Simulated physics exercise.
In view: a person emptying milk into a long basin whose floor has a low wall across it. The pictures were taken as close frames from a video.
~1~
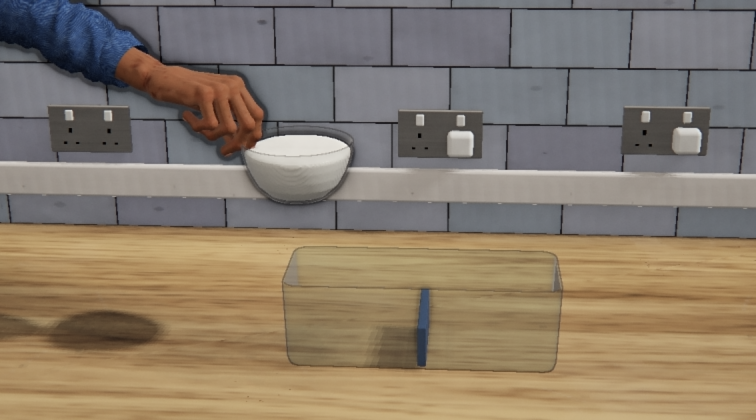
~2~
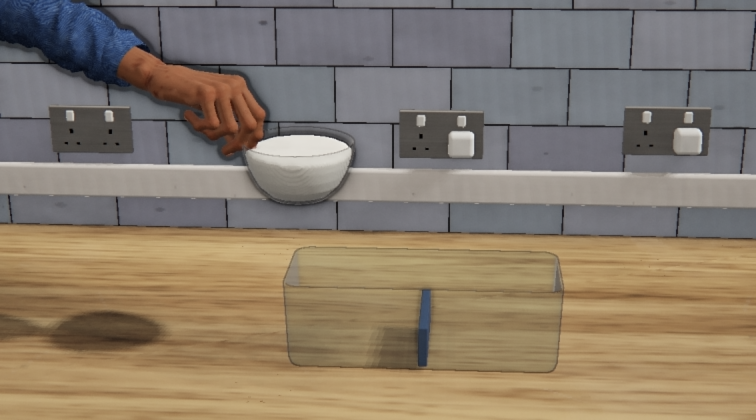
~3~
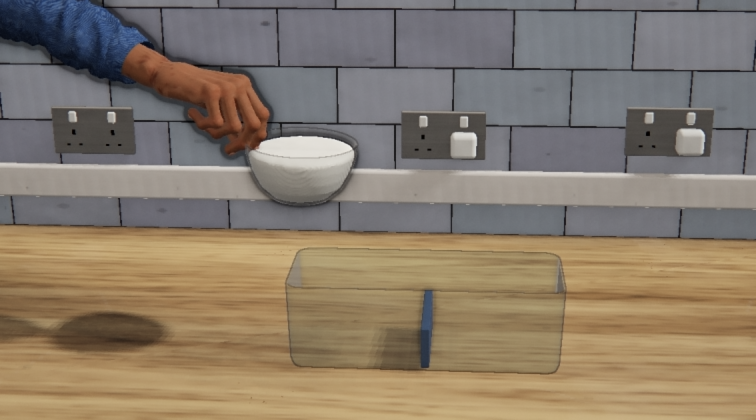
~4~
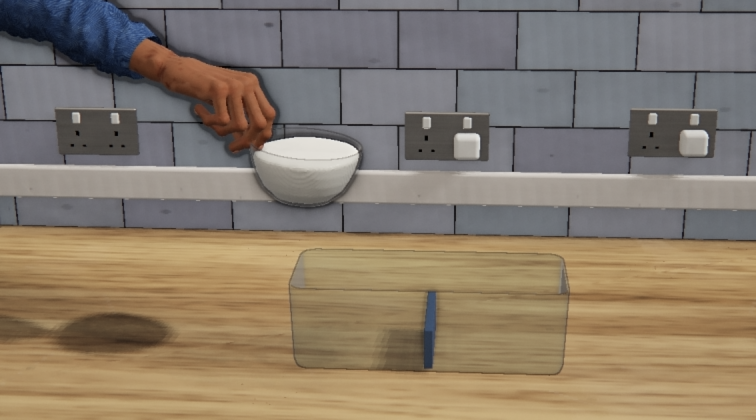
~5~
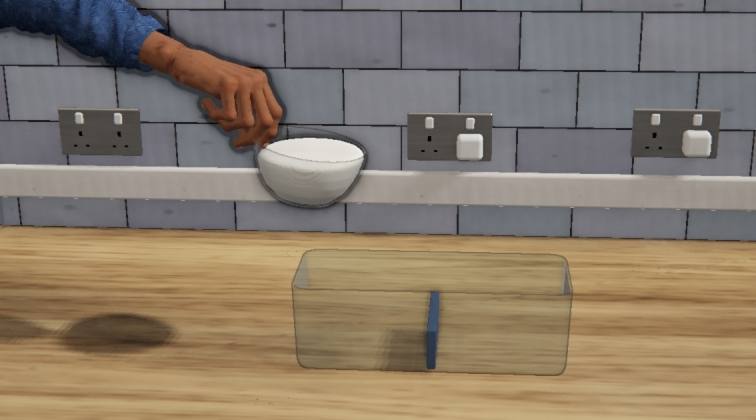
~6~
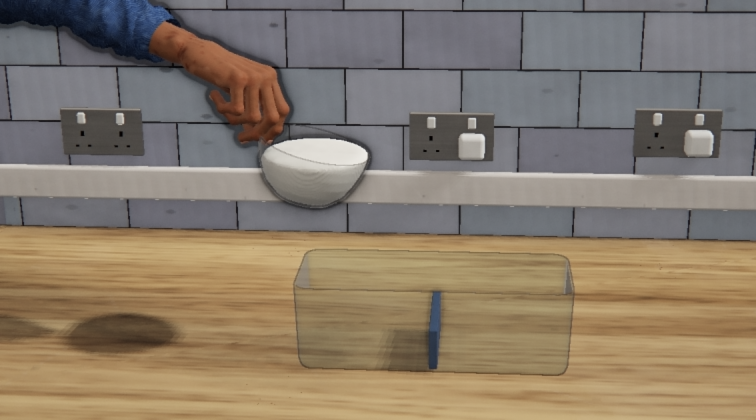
A hand holding a white bowl of milk above a clear basin with a low blue divider, slowly tilting it rightward.
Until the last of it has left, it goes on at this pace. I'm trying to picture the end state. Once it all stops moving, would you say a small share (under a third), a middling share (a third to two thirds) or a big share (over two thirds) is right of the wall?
A small share, under a third.
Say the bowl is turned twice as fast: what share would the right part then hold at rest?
Around 10 per cent ends up there.
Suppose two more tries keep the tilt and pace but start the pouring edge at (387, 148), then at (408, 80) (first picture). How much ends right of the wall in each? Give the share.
Estimate, first then second: 75 per cent and 95 per cent.
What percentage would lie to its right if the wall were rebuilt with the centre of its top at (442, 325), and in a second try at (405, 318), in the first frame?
First try: Roughly 5 per cent; second try: 60 per cent.
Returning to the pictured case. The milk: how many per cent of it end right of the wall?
Near 15 in a hundred.
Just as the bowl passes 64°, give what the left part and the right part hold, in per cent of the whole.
The left part holds around 25 percent, the right part 5 percent.
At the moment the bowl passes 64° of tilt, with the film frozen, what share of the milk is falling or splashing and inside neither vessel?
Estimate: Some 30 per cent.
A moment on, the bowl is tipped part way and 42 per cent is still to pour, 23 is left of the wall and 4 right of it.
Next, the bowl is tipped on its side and 3 per cent is still to pour, 76 is left of the wall and 15 right of it.
Then the bowl is tipped right over and 0 per cent is still to pour, 84 is left of the wall and 15 right of it.
Later the bowl is tipped right over and 0 per cent is still to pour, 84 is left of the wall and 16 right of it.
In the end 84 per cent lies left of the wall, 16 right of it and 1 outside.
